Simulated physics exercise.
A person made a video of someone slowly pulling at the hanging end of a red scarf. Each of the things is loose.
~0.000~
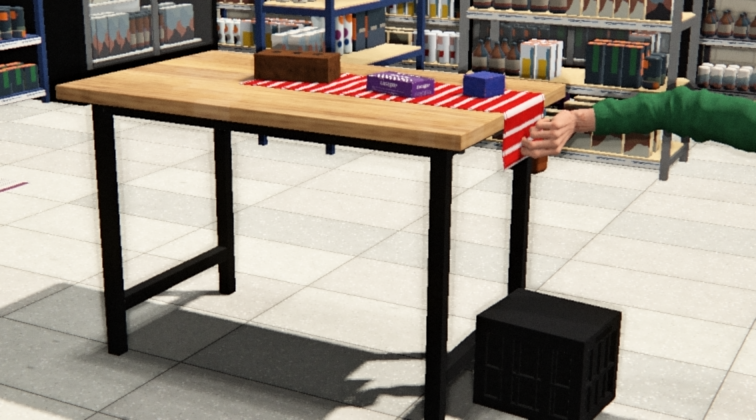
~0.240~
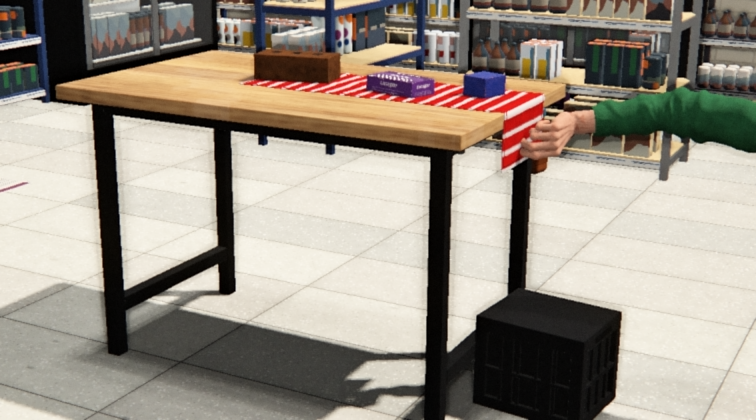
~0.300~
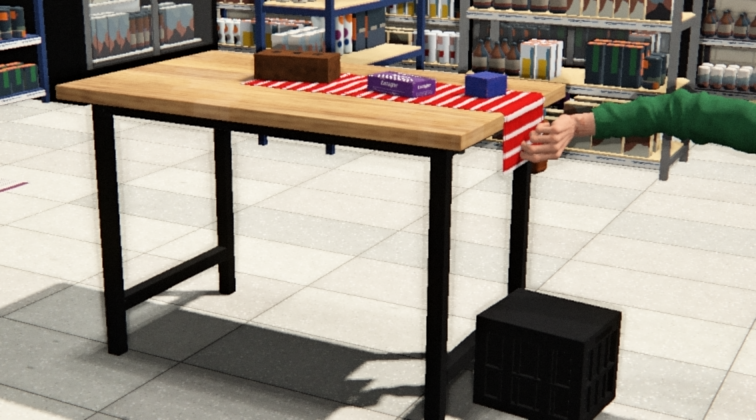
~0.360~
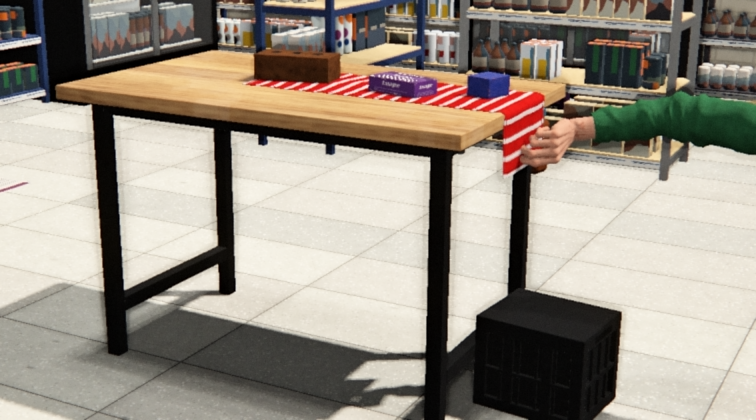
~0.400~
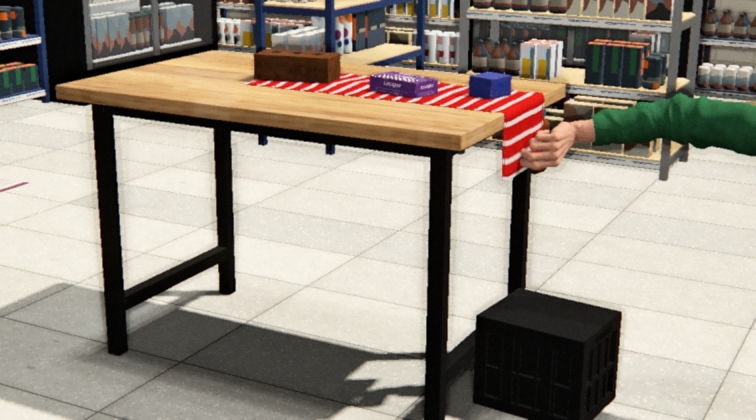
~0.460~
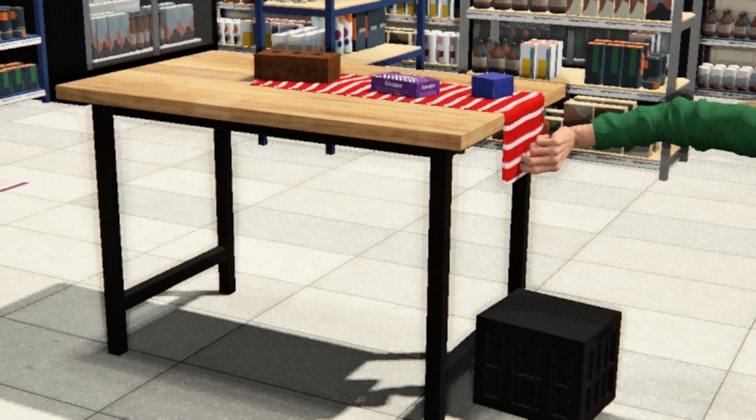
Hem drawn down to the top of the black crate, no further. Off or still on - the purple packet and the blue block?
Purple packet: Off, blue block: Off.
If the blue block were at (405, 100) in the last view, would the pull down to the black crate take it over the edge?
Placed so, it holds its place on top.
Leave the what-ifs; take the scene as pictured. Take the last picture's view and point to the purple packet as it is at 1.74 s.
(495, 94).
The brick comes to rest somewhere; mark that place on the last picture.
End position: (420, 78).
After 1.02 s, hem going down; packet carried along near (445, 89); block tipping at the edge near (550, 102).
After 1.74 s, hem going down; packet carried along near (495, 94); block down below near (571, 269).
In the end, hem on the crate; packet down below near (551, 318); block down below near (571, 269). The purple packet goes over the edge and the blue block is carried off the end.
